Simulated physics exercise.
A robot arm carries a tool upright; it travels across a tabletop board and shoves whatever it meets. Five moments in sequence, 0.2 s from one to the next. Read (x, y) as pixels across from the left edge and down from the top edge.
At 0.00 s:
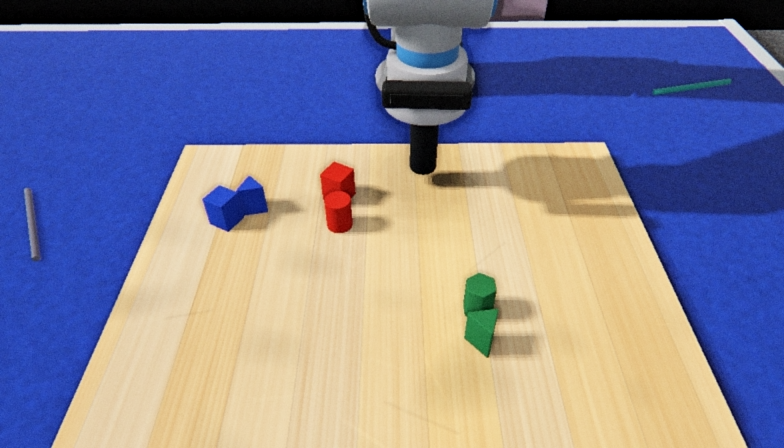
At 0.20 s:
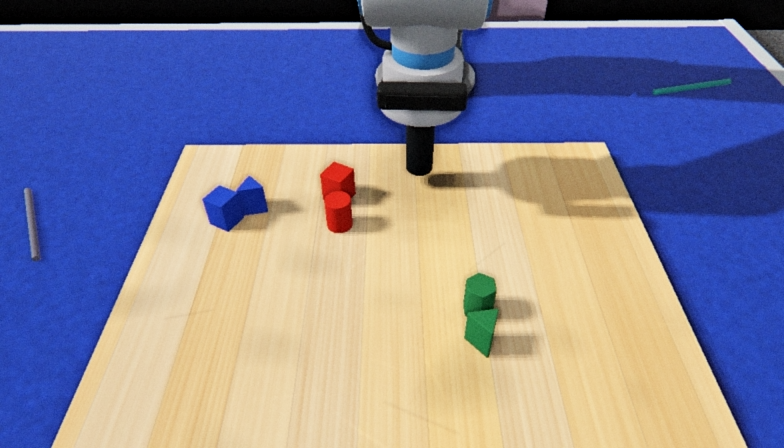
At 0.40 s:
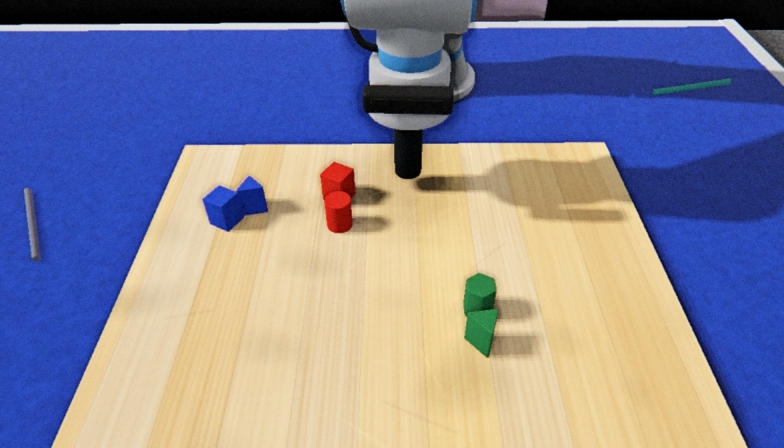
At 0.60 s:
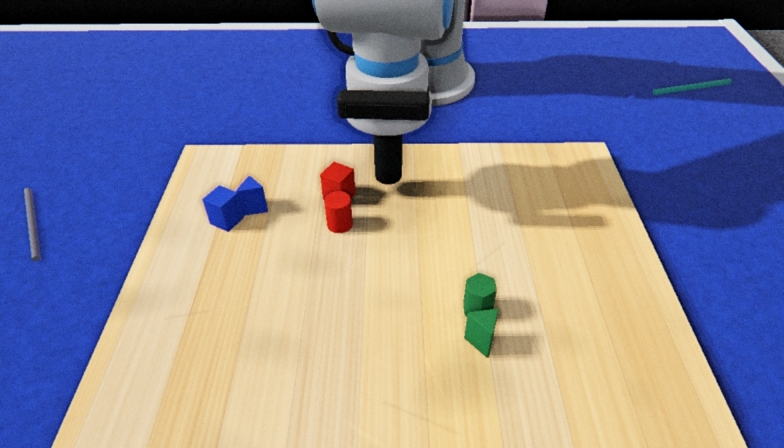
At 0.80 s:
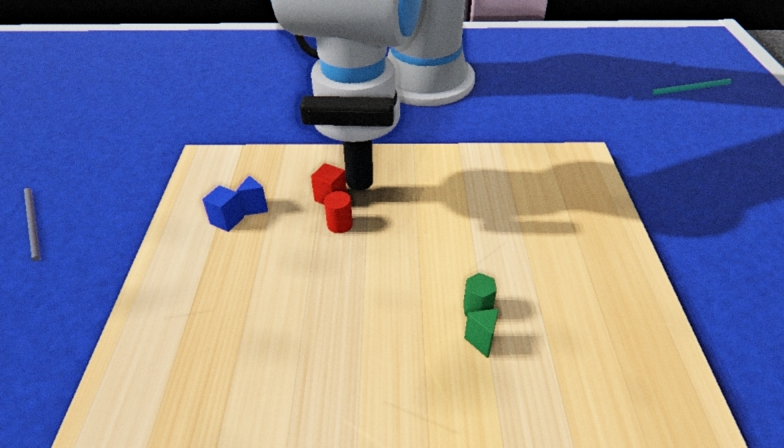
The clip opens on a wooden board with pairs of blue, red and green blocks, a robot arm's black tool resting near the far edge. The arm moves left, slowly at first, then farther and slightly nearer the viewer, until the tool meets the red cube and nudges it slightly left.
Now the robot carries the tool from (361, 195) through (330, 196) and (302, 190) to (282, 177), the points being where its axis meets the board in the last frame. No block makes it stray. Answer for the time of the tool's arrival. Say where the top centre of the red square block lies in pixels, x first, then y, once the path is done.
So, by the moment the path ends, you'll find the top centre of the red square block at (277, 178).
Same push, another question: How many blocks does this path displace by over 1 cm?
Moved: Just one.
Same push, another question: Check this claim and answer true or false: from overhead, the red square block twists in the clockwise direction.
False - the claim does not hold.
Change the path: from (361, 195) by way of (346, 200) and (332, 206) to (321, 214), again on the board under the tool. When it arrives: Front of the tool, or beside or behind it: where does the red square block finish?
It is no longer ahead.
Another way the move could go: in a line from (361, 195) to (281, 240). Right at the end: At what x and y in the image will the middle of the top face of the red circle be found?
About (327, 210).
On the path given first. One third of the way, tool (328, 184); red square block (297, 177), turned 20° anticlockwise.
Two thirds of the way, tool (300, 178); red square block (278, 178), turned 80° anticlockwise.
At the end, tool (280, 165); red square block (277, 178), turned 85° anticlockwise; red circle in place.
